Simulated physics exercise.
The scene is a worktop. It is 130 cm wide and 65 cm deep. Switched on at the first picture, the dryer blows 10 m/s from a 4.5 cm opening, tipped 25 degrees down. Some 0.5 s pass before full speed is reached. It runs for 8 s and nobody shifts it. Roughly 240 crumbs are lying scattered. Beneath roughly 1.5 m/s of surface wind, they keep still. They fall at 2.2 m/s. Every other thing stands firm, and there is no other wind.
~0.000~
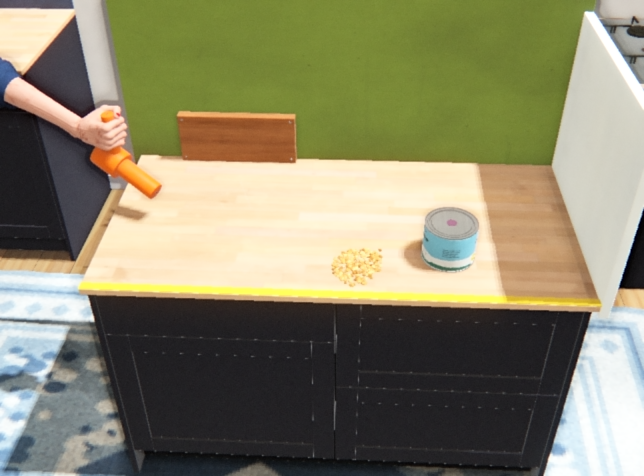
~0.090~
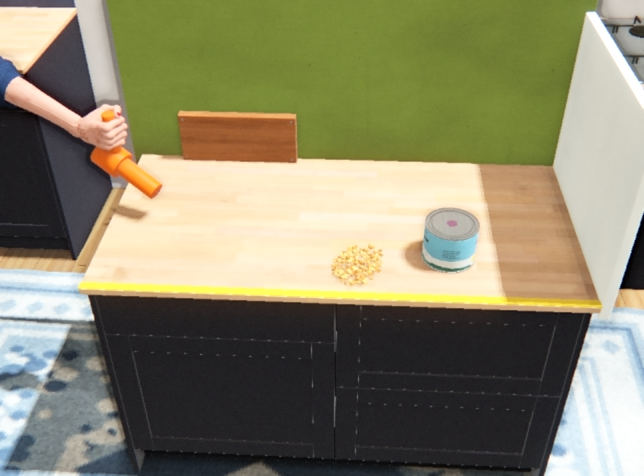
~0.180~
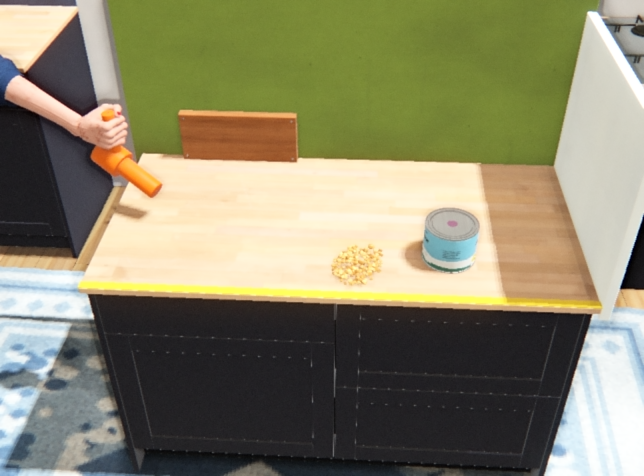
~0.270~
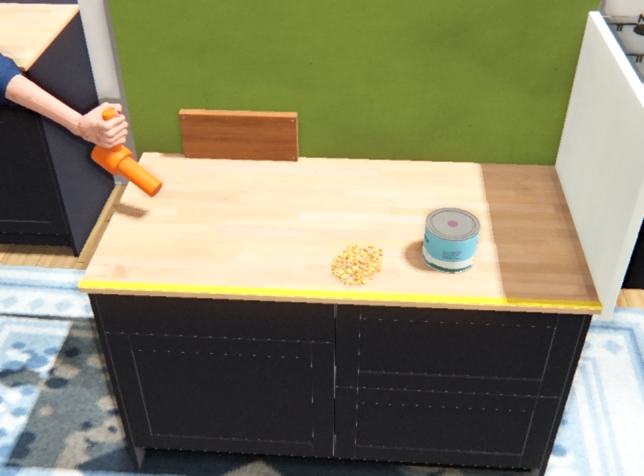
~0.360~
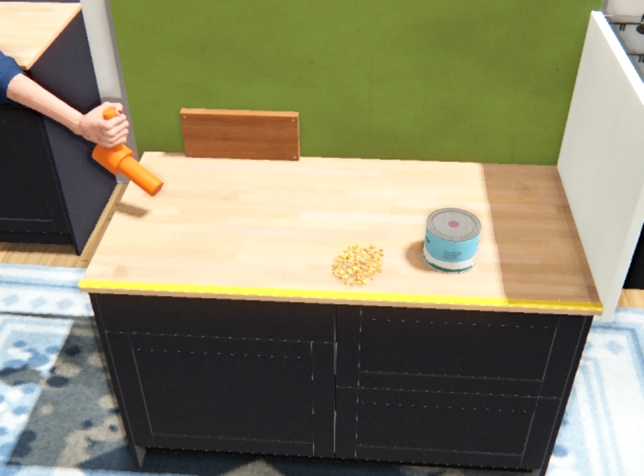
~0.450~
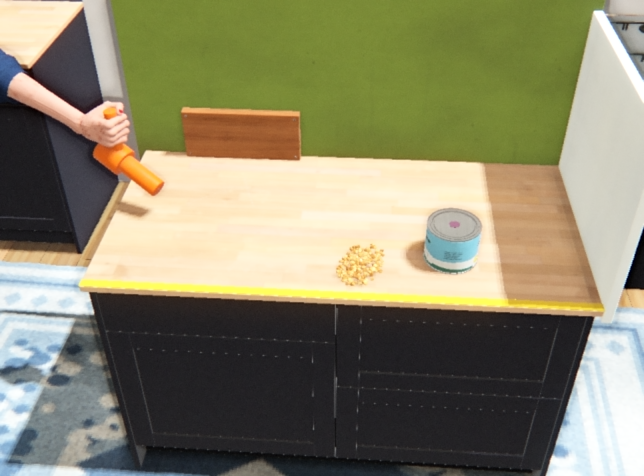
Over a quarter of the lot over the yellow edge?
Yes, over a quarter.
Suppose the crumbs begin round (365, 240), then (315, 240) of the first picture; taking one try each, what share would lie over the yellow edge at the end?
It goes 15 % first, then 30 %.
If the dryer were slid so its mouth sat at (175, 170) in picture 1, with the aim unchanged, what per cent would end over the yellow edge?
That gives roughly 100 % in the end.
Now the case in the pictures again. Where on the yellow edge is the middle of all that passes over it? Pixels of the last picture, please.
Median crossing, approx. (496, 306).
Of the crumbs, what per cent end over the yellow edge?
90 per cent or so.
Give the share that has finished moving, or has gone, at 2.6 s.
About 90 %.
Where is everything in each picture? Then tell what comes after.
In the first picture, the middle of the crumbs is near (356, 267), none has stirred yet and the mouth of the dryer is at (156, 192).
In the second picture, the middle of the crumbs is near (357, 264), none has stirred yet and the yellow edge is centred on (336, 298).
In the third picture, the middle of the crumbs is near (357, 264), none has stirred yet, the top of a tin is at (452, 223) and the top of a board is at (237, 114).
In the fourth picture, the middle of the crumbs is near (357, 264) and none has stirred yet.
In the fifth picture, the middle of the crumbs is near (358, 264) and none has stirred yet.
In the sixth picture, the middle of the crumbs is near (359, 267) and about 5 % have left their places.
After 1.6 s the count stands so, 85 % are over the yellow edge.
After 2.6 s the count stands so, 88 % are over the yellow edge.
After 4.4 s the count stands so, 90 % are over the yellow edge.
After 8.0 s, at the end, 91 % are over the yellow edge.
